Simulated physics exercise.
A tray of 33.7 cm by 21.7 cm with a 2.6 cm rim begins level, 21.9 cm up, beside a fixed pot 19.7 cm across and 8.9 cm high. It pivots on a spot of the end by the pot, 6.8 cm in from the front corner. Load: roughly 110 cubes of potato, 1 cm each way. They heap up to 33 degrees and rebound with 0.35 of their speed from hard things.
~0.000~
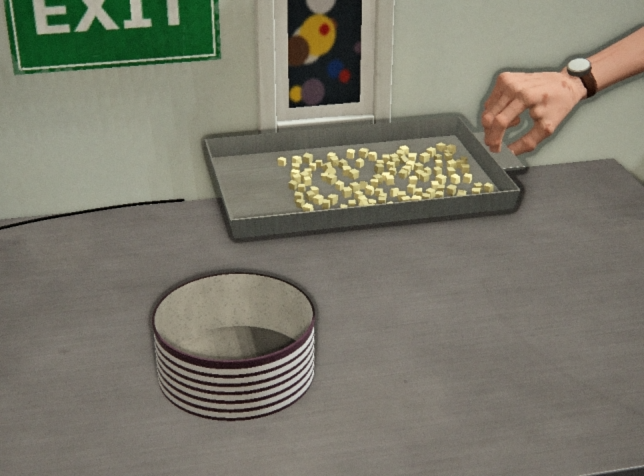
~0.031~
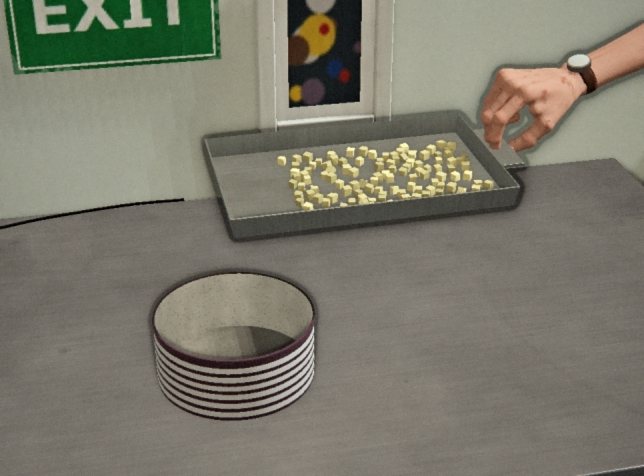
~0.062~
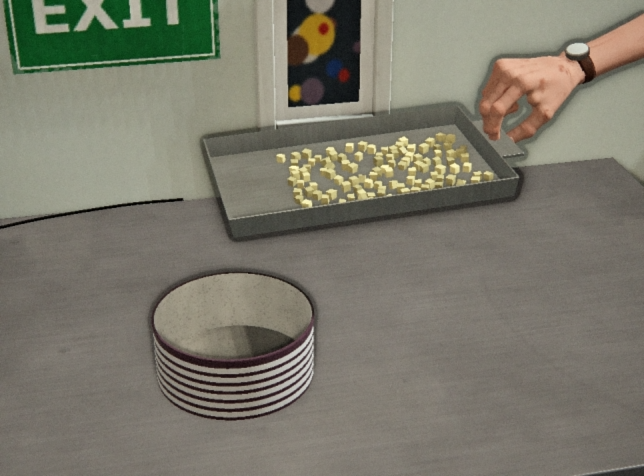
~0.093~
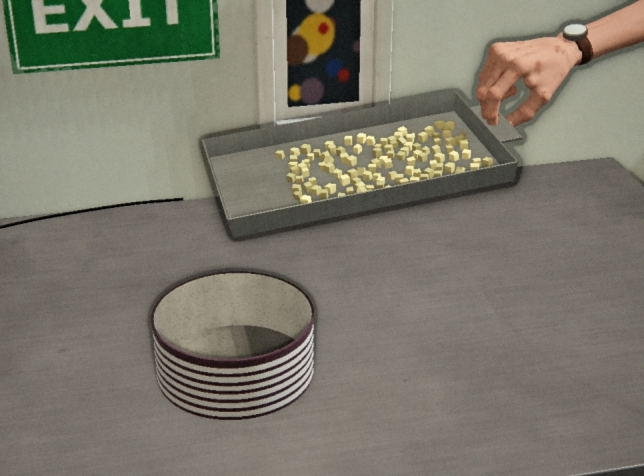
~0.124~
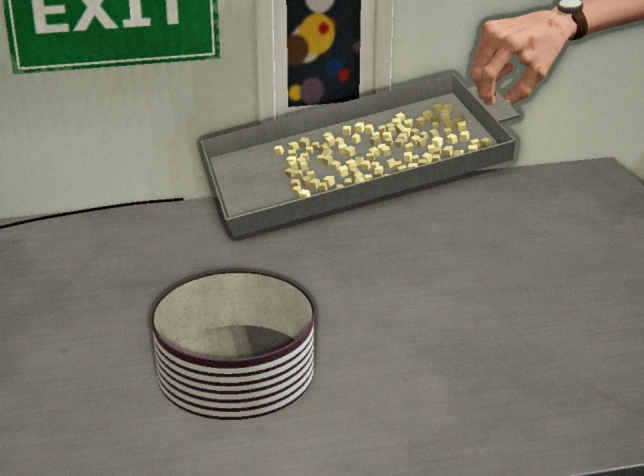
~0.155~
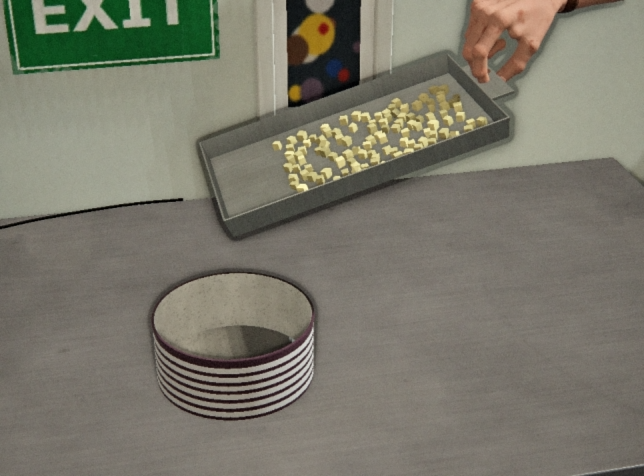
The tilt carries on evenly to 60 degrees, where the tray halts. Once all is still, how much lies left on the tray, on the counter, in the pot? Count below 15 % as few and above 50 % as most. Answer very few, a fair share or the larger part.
Tray the larger part, counter a fair share, pot very few.
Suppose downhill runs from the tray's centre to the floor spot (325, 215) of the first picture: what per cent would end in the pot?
About 20 per cent.
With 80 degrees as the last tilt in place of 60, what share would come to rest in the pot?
It would be near 5 per cent.
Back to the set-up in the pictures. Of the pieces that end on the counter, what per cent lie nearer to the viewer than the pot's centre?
Some 10 per cent.
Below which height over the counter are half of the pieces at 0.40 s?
Some 38 cm.
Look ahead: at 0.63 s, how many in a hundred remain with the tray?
Roughly 95 per cent.
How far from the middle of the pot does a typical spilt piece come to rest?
About 28 cm.
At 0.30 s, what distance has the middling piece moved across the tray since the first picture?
About 0 cm.
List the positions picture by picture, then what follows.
Tray tilt 0 degrees, front corners at (234, 218) and (515, 189); middle of the pieces at (378, 179); pot at (234, 314), in the first frame.
Tray tilt 1 degrees, front corners at (234, 217) and (515, 185); middle of the pieces at (378, 177), in the second frame.
Tray tilt 3 degrees, front corners at (233, 217) and (514, 176); middle of the pieces at (377, 172), in the third frame.
Tray tilt 6 degrees, front corners at (231, 217) and (513, 161), lowest corner left back; middle of the pieces at (376, 164), in the fourth frame.
Tray tilt 11 degrees, front corners at (229, 217) and (510, 140), lowest corner left back; middle of the pieces at (374, 152), in the fifth frame.
Tray tilt 16 degrees, front corners at (227, 218) and (504, 117), lowest corner left back; middle of the pieces at (371, 141); pot at (233, 313). The tray's pace is about 165 degrees a second, in the sixth frame.
After 0.30 s, tilt 40 degrees; the tray holds 100 %, the pot 0 %.
After 0.40 s, tilt 56 degrees; the tray holds 100 %, the pot 0 %.
After 0.63 s, tilt 60 degrees; the tray holds 95 %, the pot 0 %.
In the end, at 2.2 s, tray 60 %, counter 35 %, pot 5 %.
